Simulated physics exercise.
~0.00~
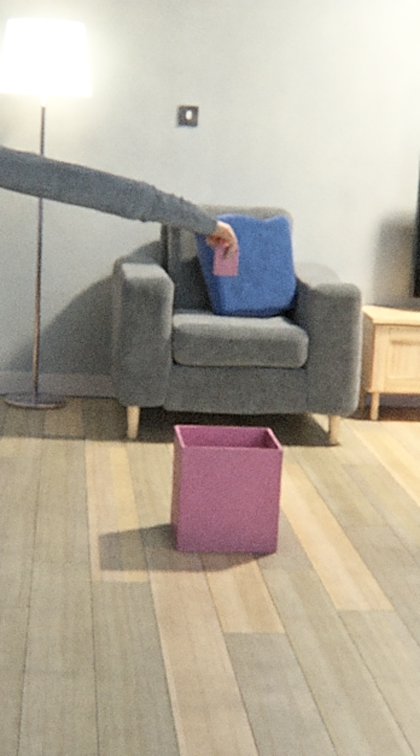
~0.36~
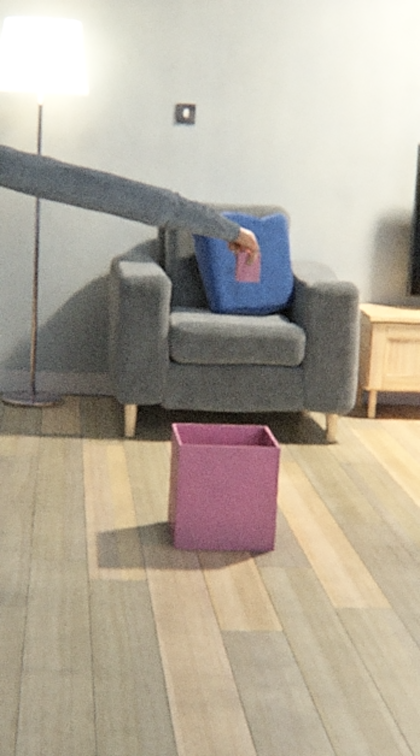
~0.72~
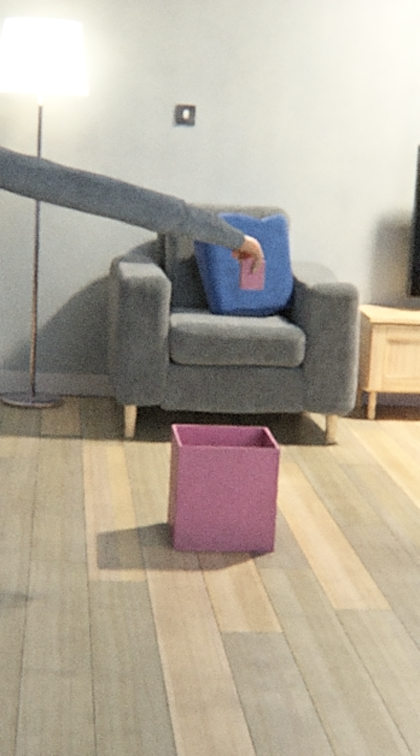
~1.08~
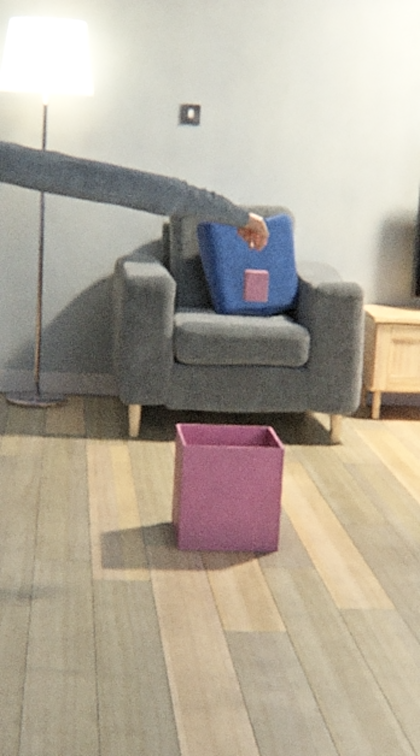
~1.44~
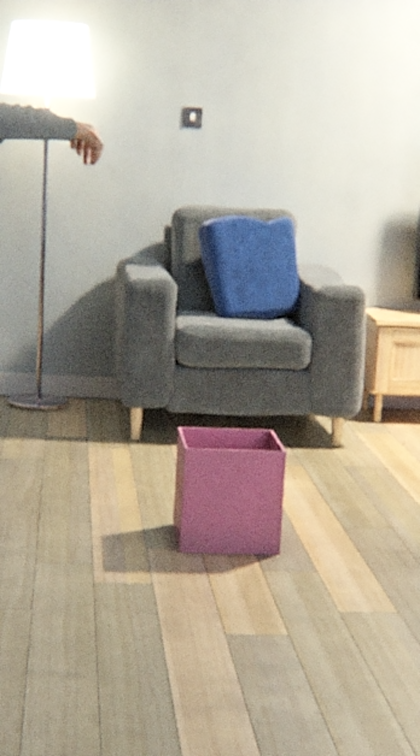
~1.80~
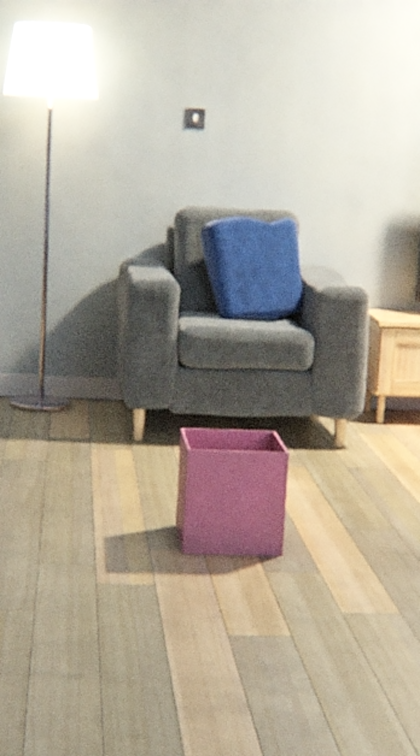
The clip opens on a living room with a grey armchair, a blue cushion, a lit floor lamp and an open pink box standing on the wooden floor. An arm in a grey sleeve reaches in from the left, holding a small pink block upright above the box. The hand shifts slightly to the right and lowers a little, then lets go, and the block falls in front of the cushion. The arm draws back to the left and leaves the view. At the end, the block has landed inside the box, out of sight, and the box stands unmoved.
